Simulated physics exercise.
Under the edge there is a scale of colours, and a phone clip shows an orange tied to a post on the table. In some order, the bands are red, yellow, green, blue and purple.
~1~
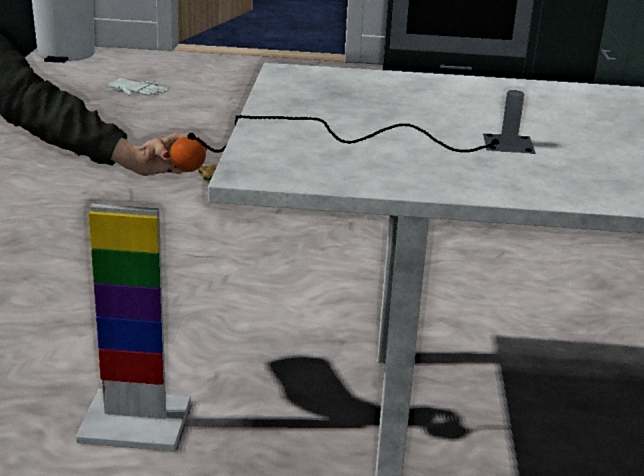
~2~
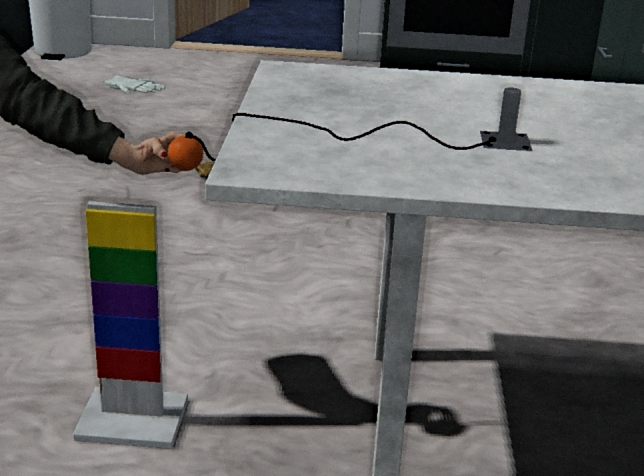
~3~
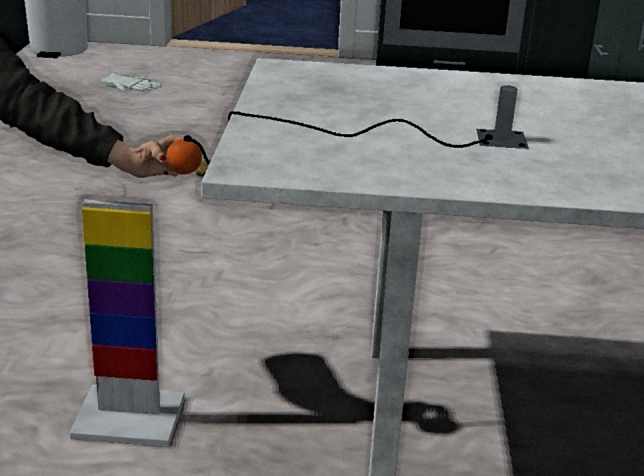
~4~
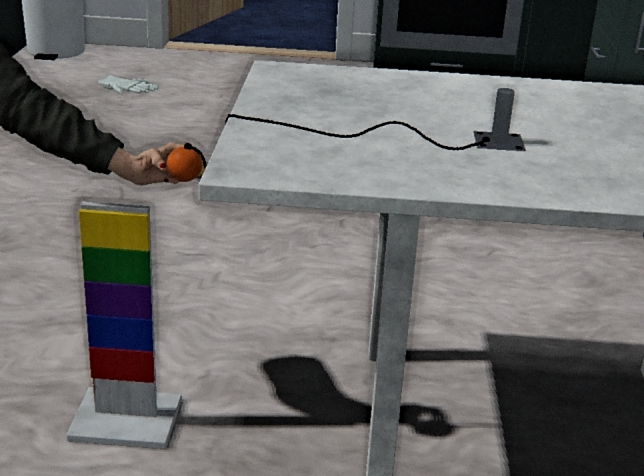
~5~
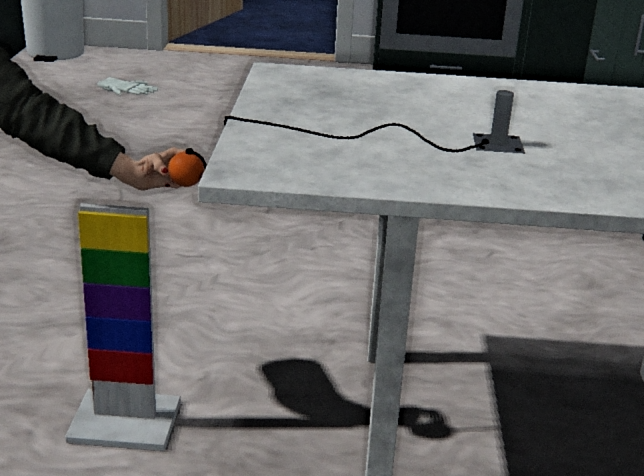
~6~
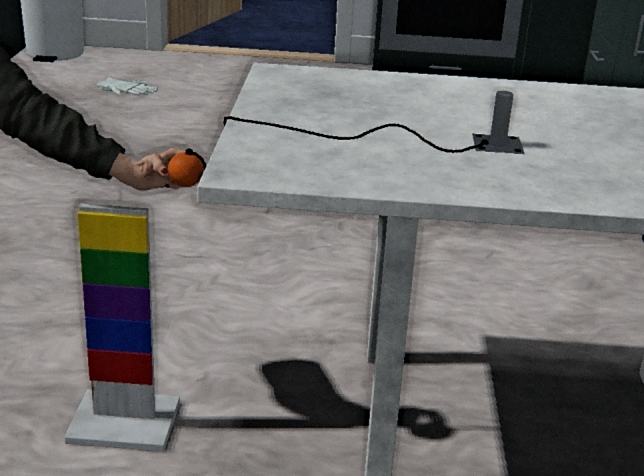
A hand held an orange just off the table's left edge, above a coloured scale, with a dark shoelace running back to a post, and it barely moved while the view shifted slightly.
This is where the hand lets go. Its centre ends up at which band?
At the purple one.
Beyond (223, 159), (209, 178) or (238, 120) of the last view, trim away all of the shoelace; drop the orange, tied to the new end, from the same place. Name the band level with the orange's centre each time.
Per try - 1: Yellow; 2: Green; 3: No band.
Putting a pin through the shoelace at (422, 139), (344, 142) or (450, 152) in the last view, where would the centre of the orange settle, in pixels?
Near (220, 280), (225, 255) and (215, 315).
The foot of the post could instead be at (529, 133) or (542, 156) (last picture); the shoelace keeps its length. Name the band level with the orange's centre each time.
In turn, green and then green.
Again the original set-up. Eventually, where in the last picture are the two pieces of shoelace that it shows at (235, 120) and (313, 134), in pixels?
The first lands at (226, 183), while the second lands at (245, 121).
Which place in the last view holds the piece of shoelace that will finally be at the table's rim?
The piece you want is at about (296, 130).
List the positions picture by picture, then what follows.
The first picture shows orange (189, 154); yellow (123, 234); green (125, 269); purple (127, 303); blue (129, 336); red (131, 368).
The second picture shows orange (186, 153); shoelace through (464, 149) (414, 125) (360, 136) (304, 123) (233, 129).
The third picture shows orange (185, 157).
The fourth picture shows orange (185, 164); shoelace through (457, 149) (407, 125) (353, 136) (280, 124) (225, 147).
The fifth picture shows orange (186, 169).
The sixth picture shows orange (186, 170); shoelace through (456, 152) (406, 128) (351, 138) (278, 126) (224, 151).
Soon after, orange near (191, 304); level with purple.
After that, orange near (256, 301); level with purple.
And then, orange near (210, 303); level with purple.
In the end, orange near (223, 303); level with purple. At purple.
